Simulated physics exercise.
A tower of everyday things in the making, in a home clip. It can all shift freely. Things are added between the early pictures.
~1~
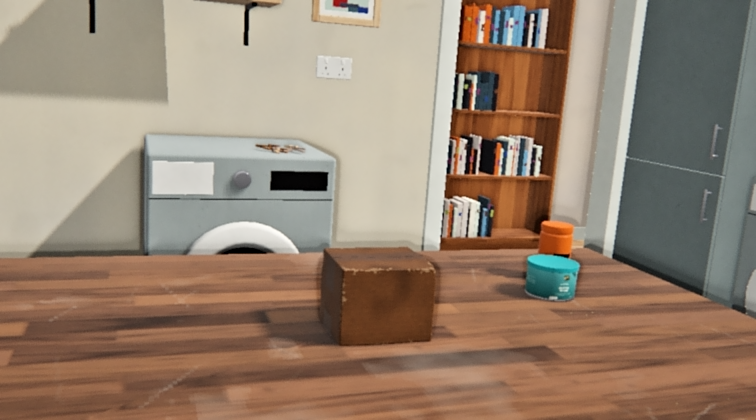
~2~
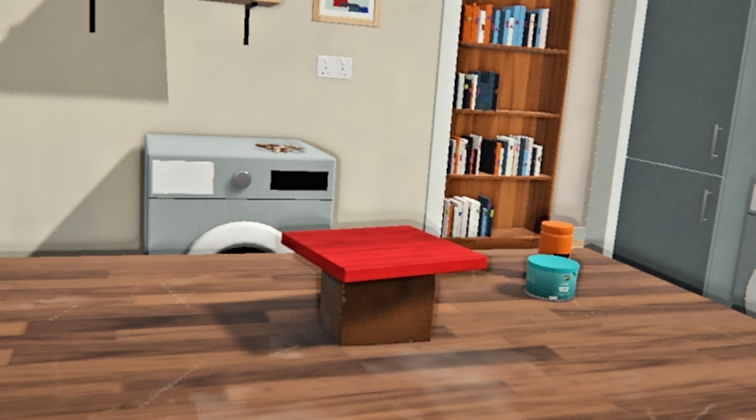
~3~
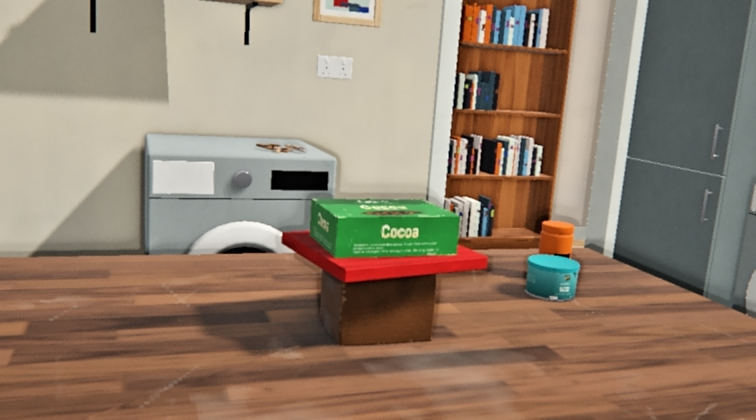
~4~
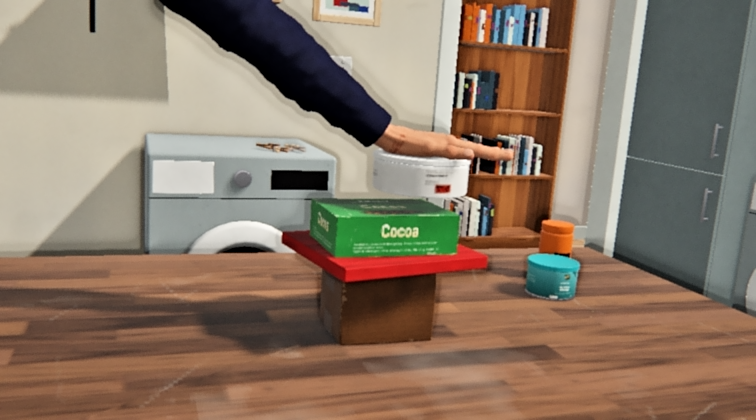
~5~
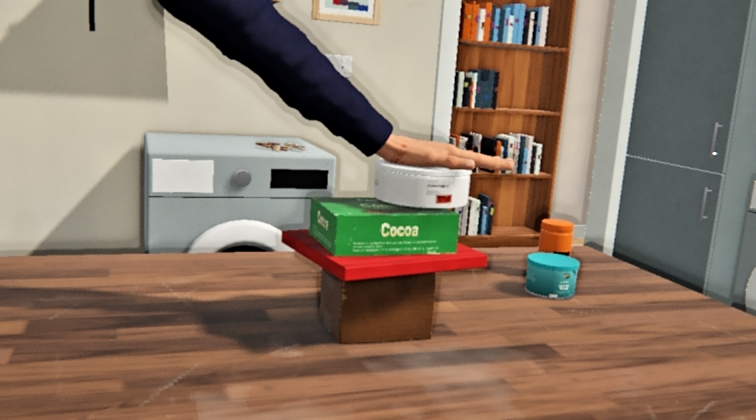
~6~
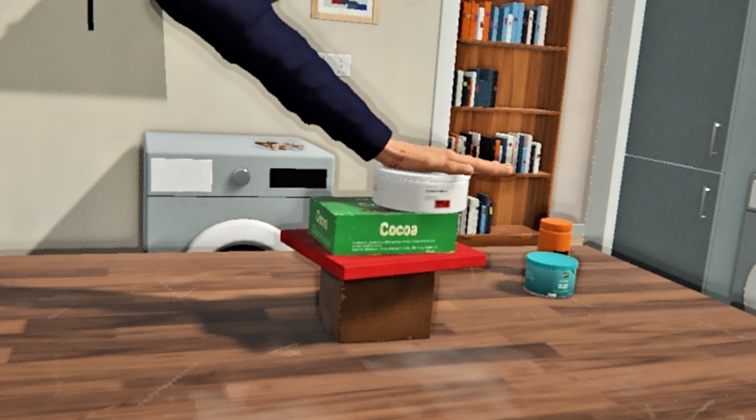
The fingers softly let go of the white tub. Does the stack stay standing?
Steady.
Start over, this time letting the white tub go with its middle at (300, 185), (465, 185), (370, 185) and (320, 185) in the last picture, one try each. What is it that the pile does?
Collapses; collapses; stays standing; collapses.
Then, 0.50 s later than the last frame, all is still.
Then, 1.10 s later than the last frame, white tub resting near (421, 187).
When it is over, all 6 as before. End places, in pixels of the last picture, white tub near (421, 187). The pile holds.
